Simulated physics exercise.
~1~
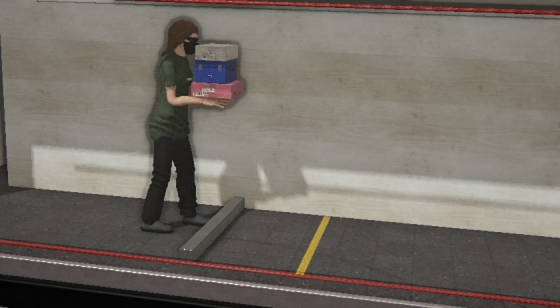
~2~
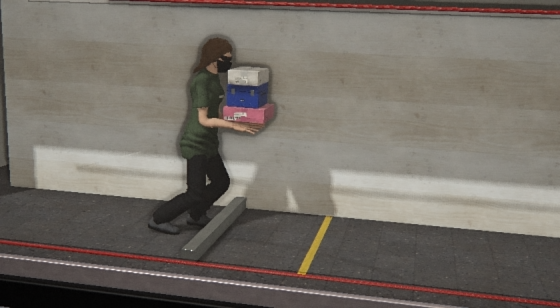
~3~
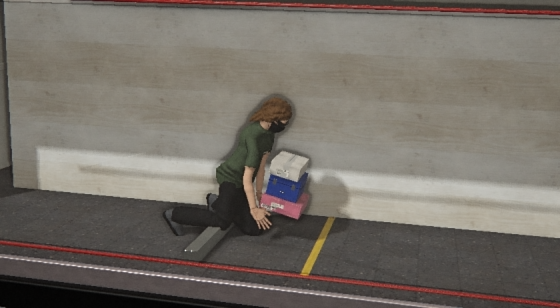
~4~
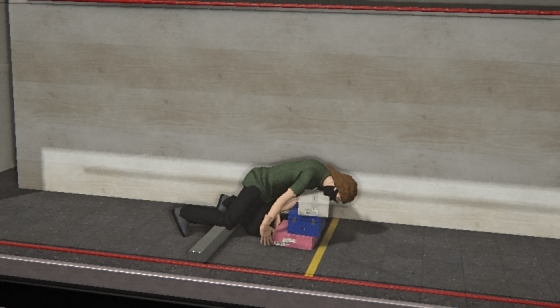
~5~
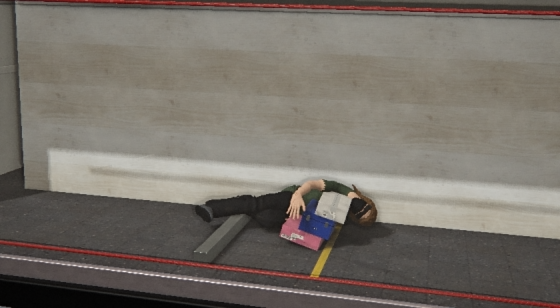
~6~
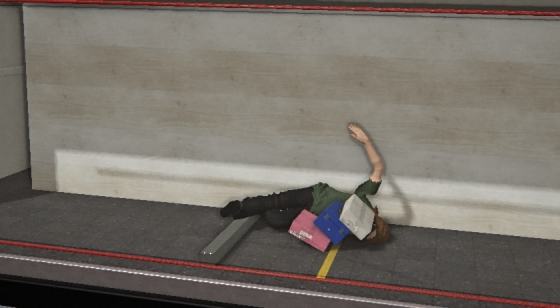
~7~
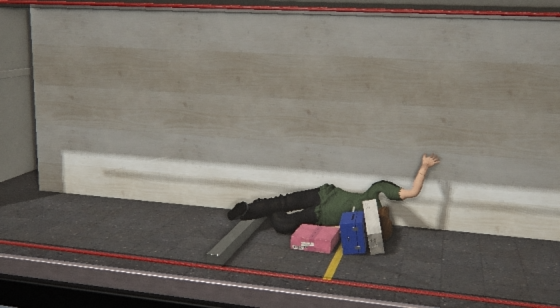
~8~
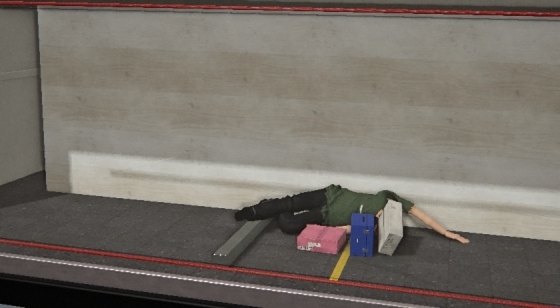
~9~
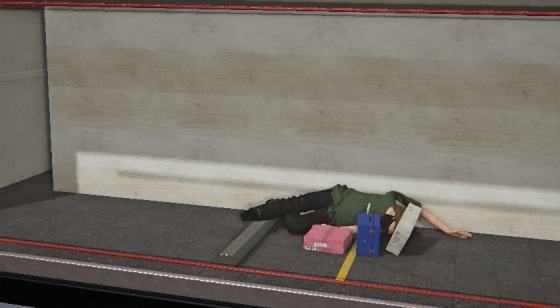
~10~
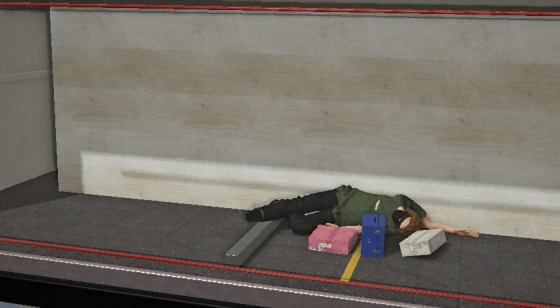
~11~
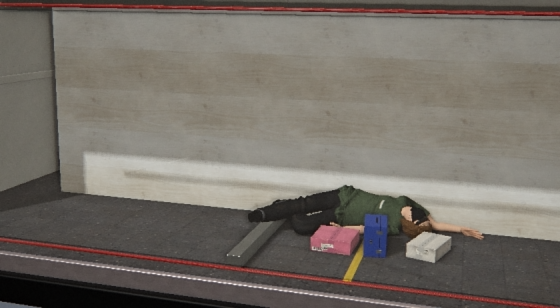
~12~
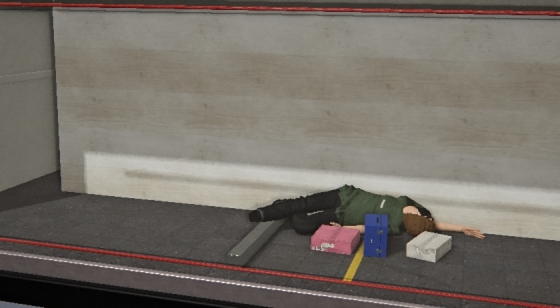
Beside a pale wall, a person carrying three boxes falls forward and lies among them.
